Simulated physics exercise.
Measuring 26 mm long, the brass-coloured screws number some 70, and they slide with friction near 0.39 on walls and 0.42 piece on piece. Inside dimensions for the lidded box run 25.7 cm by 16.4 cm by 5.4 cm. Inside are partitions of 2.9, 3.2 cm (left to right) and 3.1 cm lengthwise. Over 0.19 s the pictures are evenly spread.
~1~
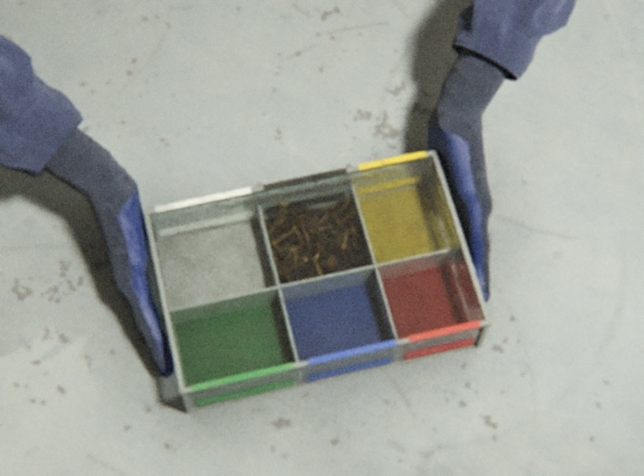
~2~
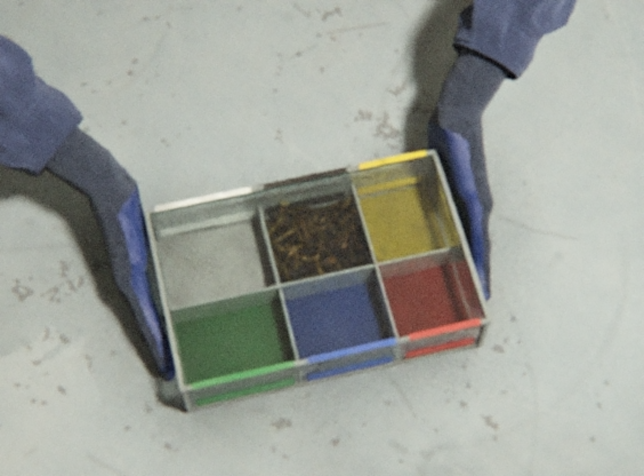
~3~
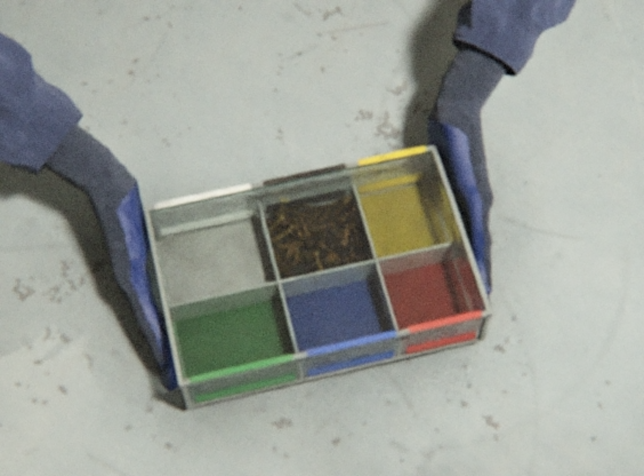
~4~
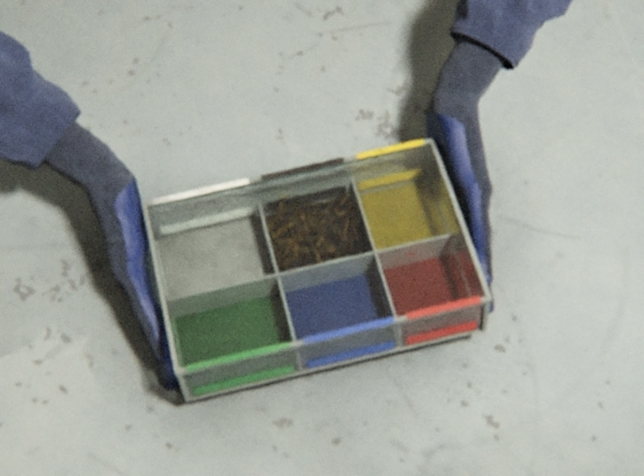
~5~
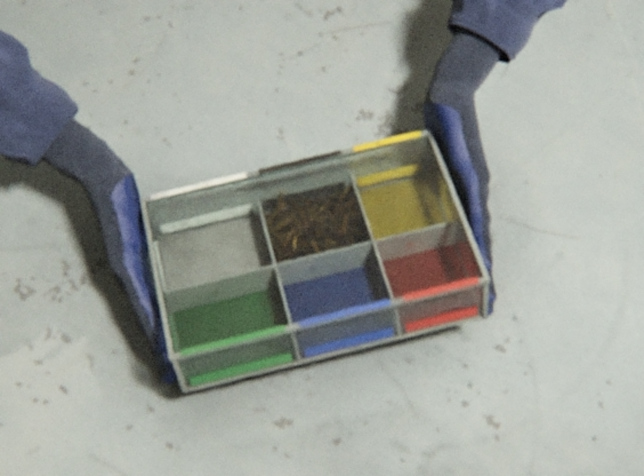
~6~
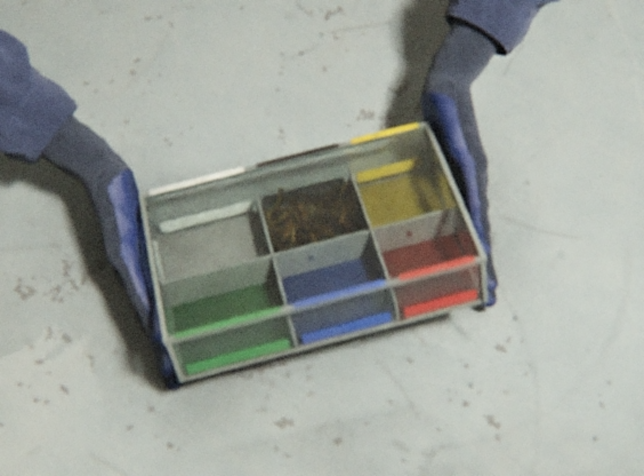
At first, two blue-gloved hands hold a clear box of six coloured compartments almost level, with small brass-coloured pieces spread in the black one. The hands then tilt the box gradually, raising its near side while the back left corner becomes lowest, and the pieces shift slightly within the black compartment.
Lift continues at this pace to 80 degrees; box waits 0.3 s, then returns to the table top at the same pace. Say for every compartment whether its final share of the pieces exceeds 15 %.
Red compartment: Does not qualify; blue compartment: Does not qualify; green compartment: Does not qualify; yellow compartment: Does not qualify; white compartment: Does not qualify; black compartment: Qualifies.
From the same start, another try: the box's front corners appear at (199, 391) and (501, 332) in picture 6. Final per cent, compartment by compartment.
So it works out as red at 40 percent, blue at 5 percent, green at 0 percent, yellow at 0 percent, white at 0 percent and black at 60 percent.
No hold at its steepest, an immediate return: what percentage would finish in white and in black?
Result - white: 5 %; black: 95 %.
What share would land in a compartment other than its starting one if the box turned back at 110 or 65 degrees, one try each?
5 % and 0 %.
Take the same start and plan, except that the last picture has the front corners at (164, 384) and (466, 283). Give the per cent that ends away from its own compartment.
Estimate: Around 55 %.
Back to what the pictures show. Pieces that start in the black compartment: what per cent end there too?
Something like 100 in a hundred.
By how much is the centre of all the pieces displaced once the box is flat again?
Displacement: Near 2.0 cm.
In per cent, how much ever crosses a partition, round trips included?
5 per cent or so.
Then, 0.64 s after the last picture, tilt 80 degrees; black 100 %.
Then, 1.06 s after the last picture, tilt 45 degrees; white 5 %, black 95 %.
Then, 1.57 s after the last picture, tilt 0 degrees; white 5 %, black 95 %.
In the end, red 0 %, blue 0 %, green 0 %, yellow 0 %, white 5 %, black 95 %.
